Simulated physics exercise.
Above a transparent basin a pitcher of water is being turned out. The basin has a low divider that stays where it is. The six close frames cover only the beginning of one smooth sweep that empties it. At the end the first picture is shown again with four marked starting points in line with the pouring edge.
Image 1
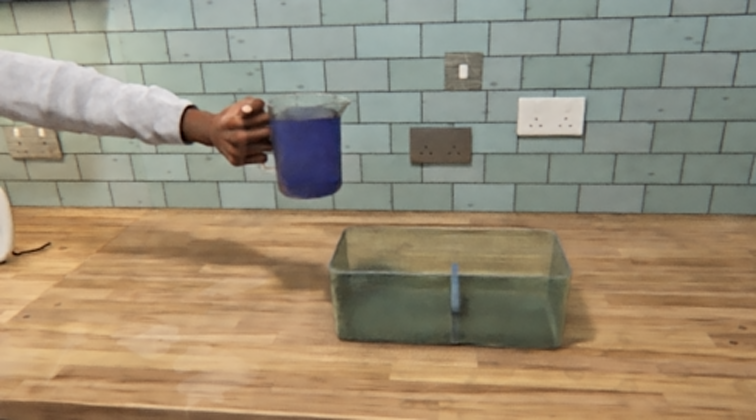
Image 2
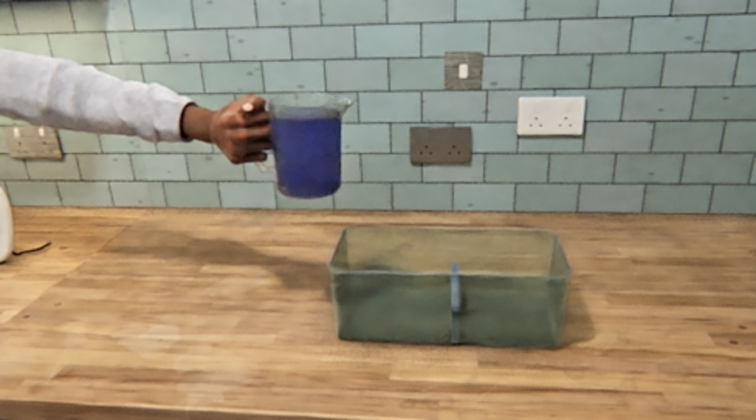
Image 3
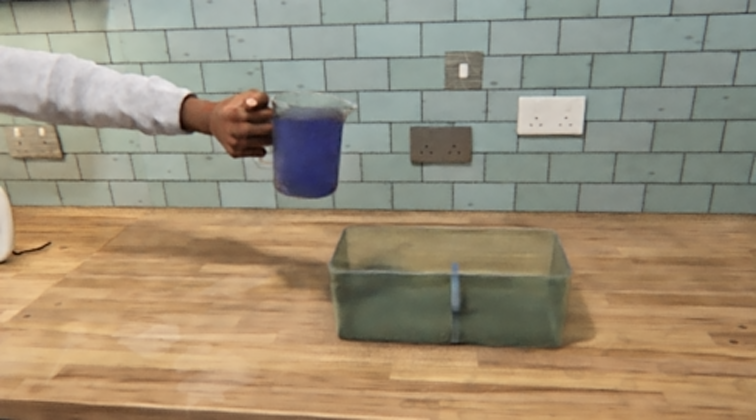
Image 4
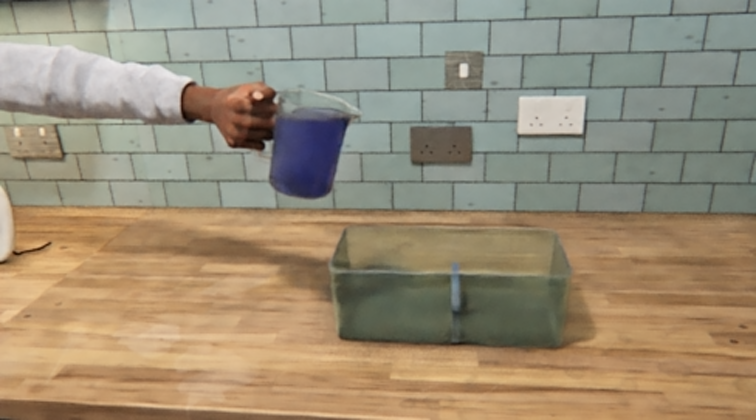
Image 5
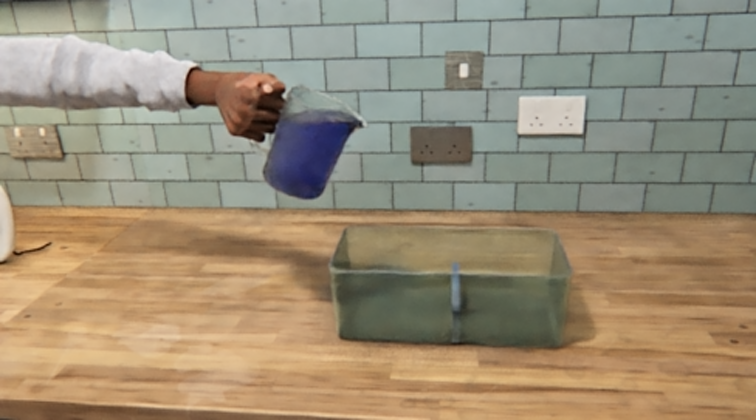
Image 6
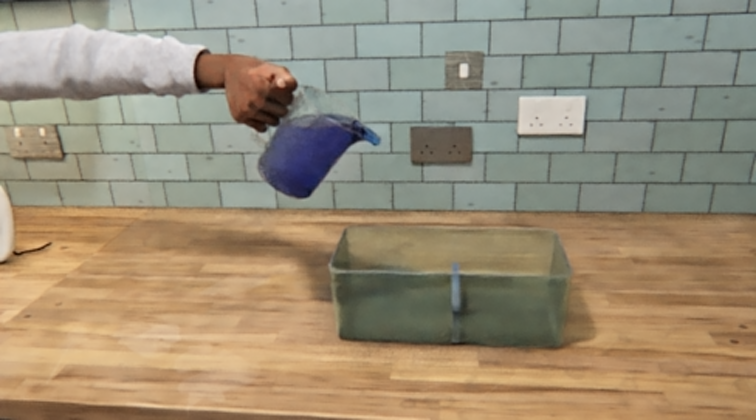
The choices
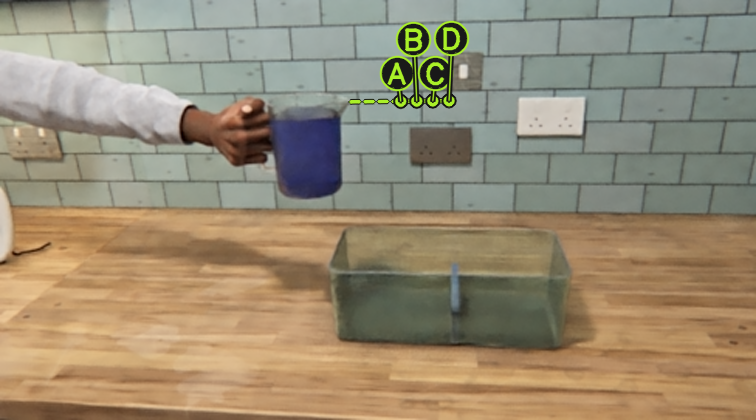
The clip shows a hand holding a clear pitcher of blue liquid above and to the left of a transparent basin on a wooden counter, then gradually tilting it rightward until liquid reaches just over the lip.
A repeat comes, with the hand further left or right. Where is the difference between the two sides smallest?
Best: A.
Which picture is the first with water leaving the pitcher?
In picture 6.
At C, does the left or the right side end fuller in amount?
More ends on the right.
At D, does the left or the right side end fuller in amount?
The right side.
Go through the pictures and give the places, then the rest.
Upright, lip at (350, 101); basin from (336, 336) to (562, 345); top of the wall at (455, 285); nothing has left yet.
Upright, lip at (352, 103); nothing has left yet.
Tipped about 7°, lip at (356, 107); nothing has left yet.
Tipped about 15°, lip at (361, 114); nothing has left yet.
Tipped about 25°, lip at (366, 125); nothing has left yet.
Tipped about 38°, lip at (370, 139); water is over the lip, down to (376, 143).
On the marked copy, A at (400, 101); B at (416, 101); C at (432, 100); D at (449, 100).
For dot A, about 53 % ends left of the wall and 45 % right of it.
For dot B, about 25 % ends left of the wall and 73 % right of it.
For dot C, about 6 % ends left of the wall and 92 % right of it.
For dot D, about 4 % ends left of the wall and 95 % right of it.
